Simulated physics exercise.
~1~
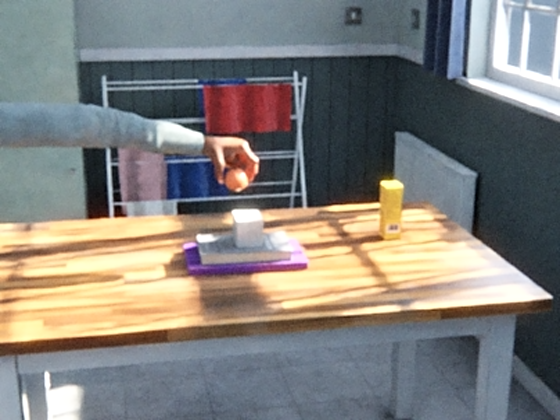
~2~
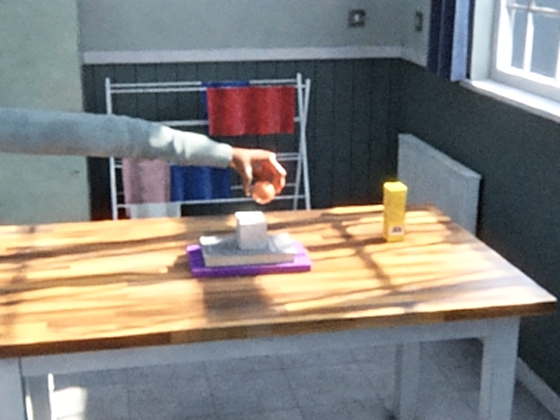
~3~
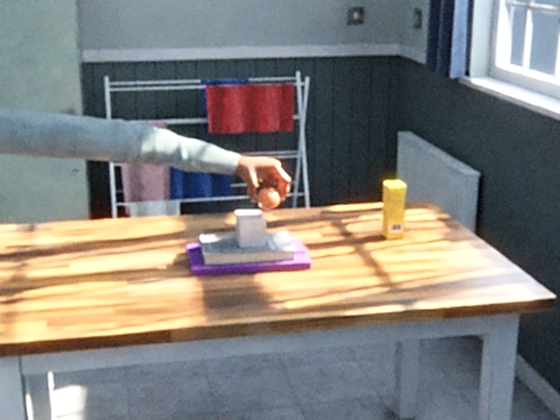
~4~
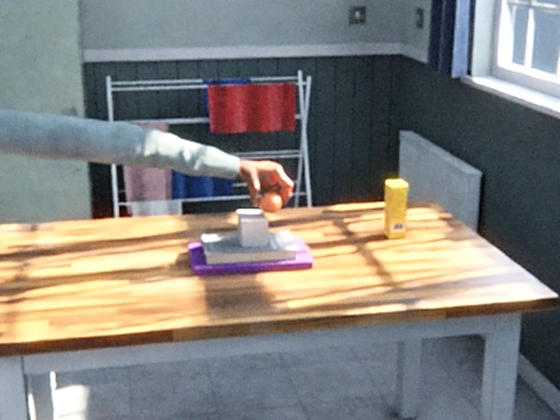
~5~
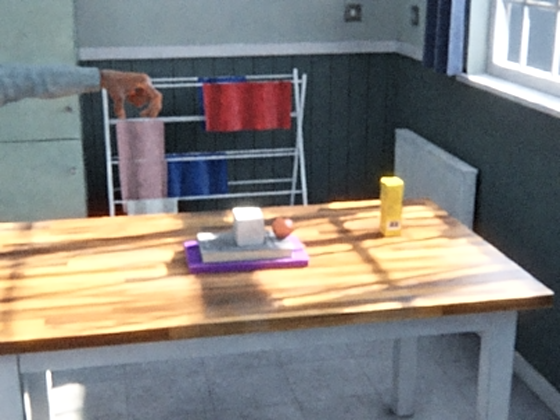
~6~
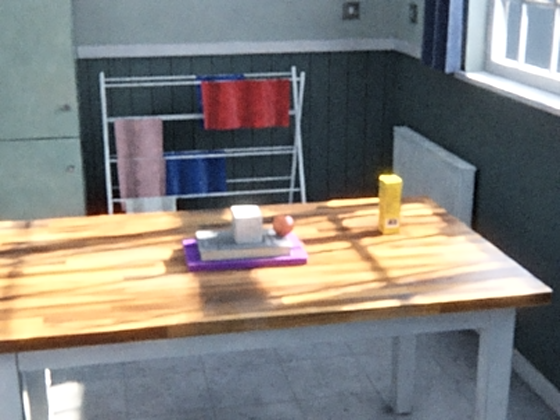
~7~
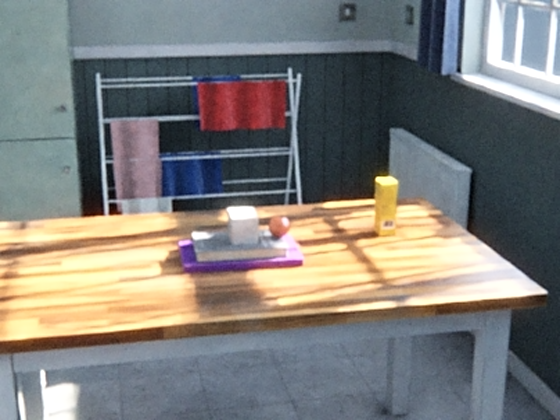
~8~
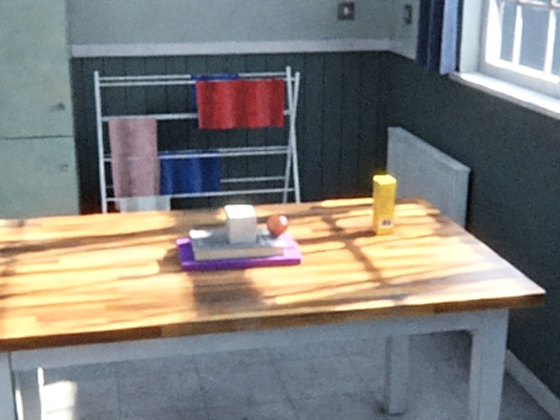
An orange tomato, held in the fingers of a hand reaching in from the left, hovers over a small pile on a sunlit wooden table. Below it, a white block sits on a grey book and a purple board, with a yellow carton standing off to the right. The hand carries the tomato a little to the right and lowers it near the block's right side. Then it lets go and draws back to the left, out of view. The tomato has fallen and lies still beside the block, while everything else remains in place.
